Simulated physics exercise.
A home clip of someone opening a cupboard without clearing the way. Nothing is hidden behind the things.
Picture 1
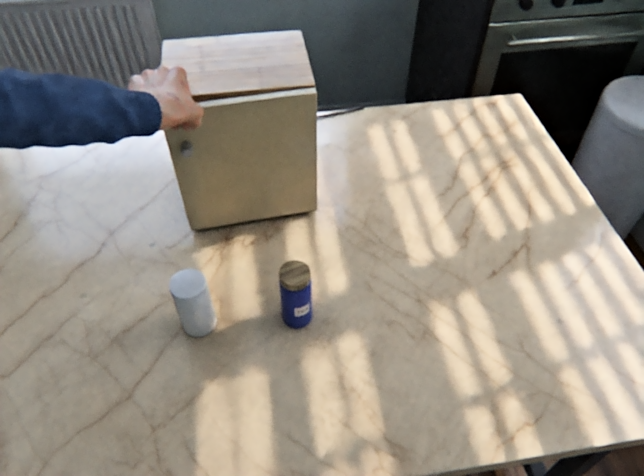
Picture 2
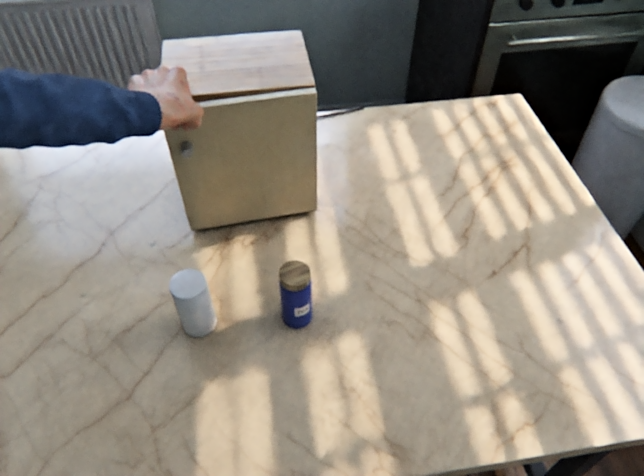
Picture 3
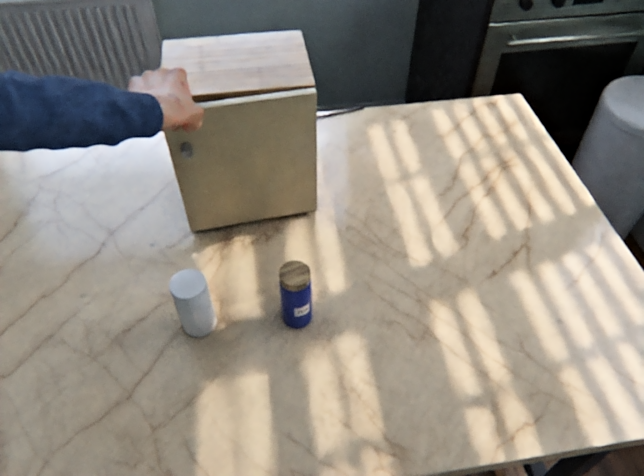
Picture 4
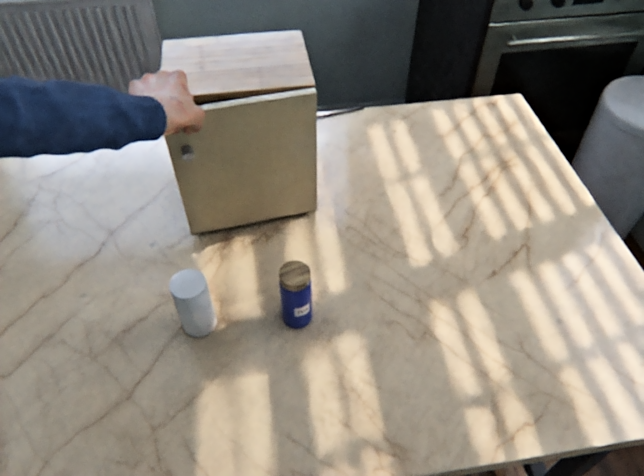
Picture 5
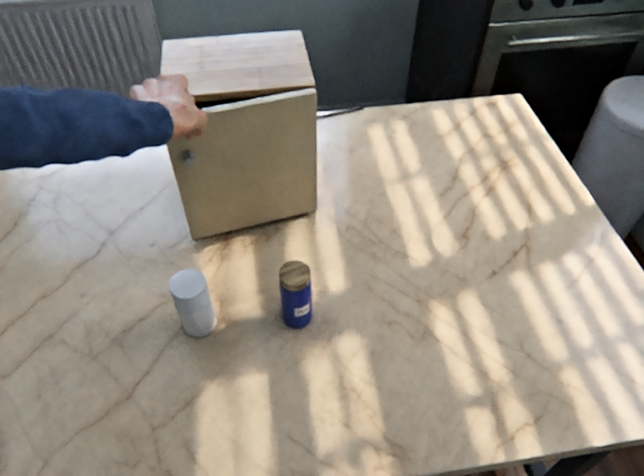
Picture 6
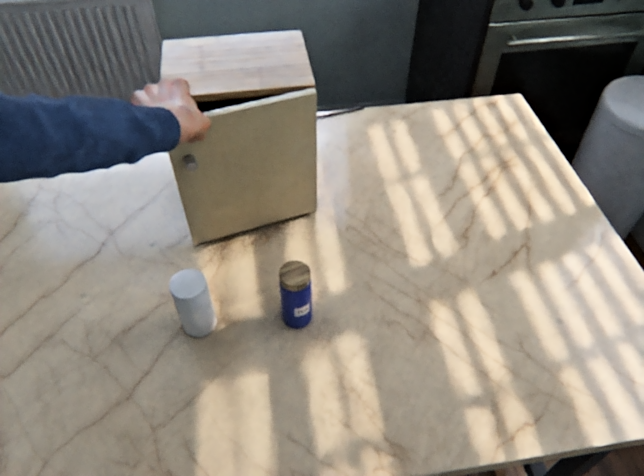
A hand in a dark blue sleeve reaches in from the left to a small pale wooden cupboard standing on a marble-patterned table, seen from above in a sunlit kitchen. A white cylindrical candle stands in front of the cupboard, with a blue shaker with a brown top to its right. The hand slowly pulls the door slightly open from its left edge, while the candle, shaker and camera stay still.
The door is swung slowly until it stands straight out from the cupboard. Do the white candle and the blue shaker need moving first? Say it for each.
Outcome: The white candle stays untouched and the blue shaker gets shoved.
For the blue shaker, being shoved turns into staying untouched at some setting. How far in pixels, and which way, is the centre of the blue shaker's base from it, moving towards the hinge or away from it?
A shift of 12 pixels, going down.
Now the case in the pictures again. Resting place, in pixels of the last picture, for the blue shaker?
Its middle is close to (357, 299).
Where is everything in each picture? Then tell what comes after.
The first picture shows door 4° open; white candle (194, 304); blue shaker (296, 295); door (249, 169).
The second picture shows door 4° open; blue shaker (296, 295); door (249, 169).
The third picture shows door 5° open; white candle (194, 304); door (249, 170).
The fourth picture shows door 7° open; blue shaker (296, 295); door (249, 171).
The fifth picture shows door 10° open; white candle (194, 304); door (250, 174).
The sixth picture shows door 13° open; white candle (194, 304); blue shaker (296, 295); door (251, 176).
Then, 1.88 s later than the last frame, door 72° open; white candle at rest near (194, 304); blue shaker shifted a little near (309, 297).
When it is over, the white candle remains where it is, near (194, 304); the blue shaker is pushed along, near (357, 299).
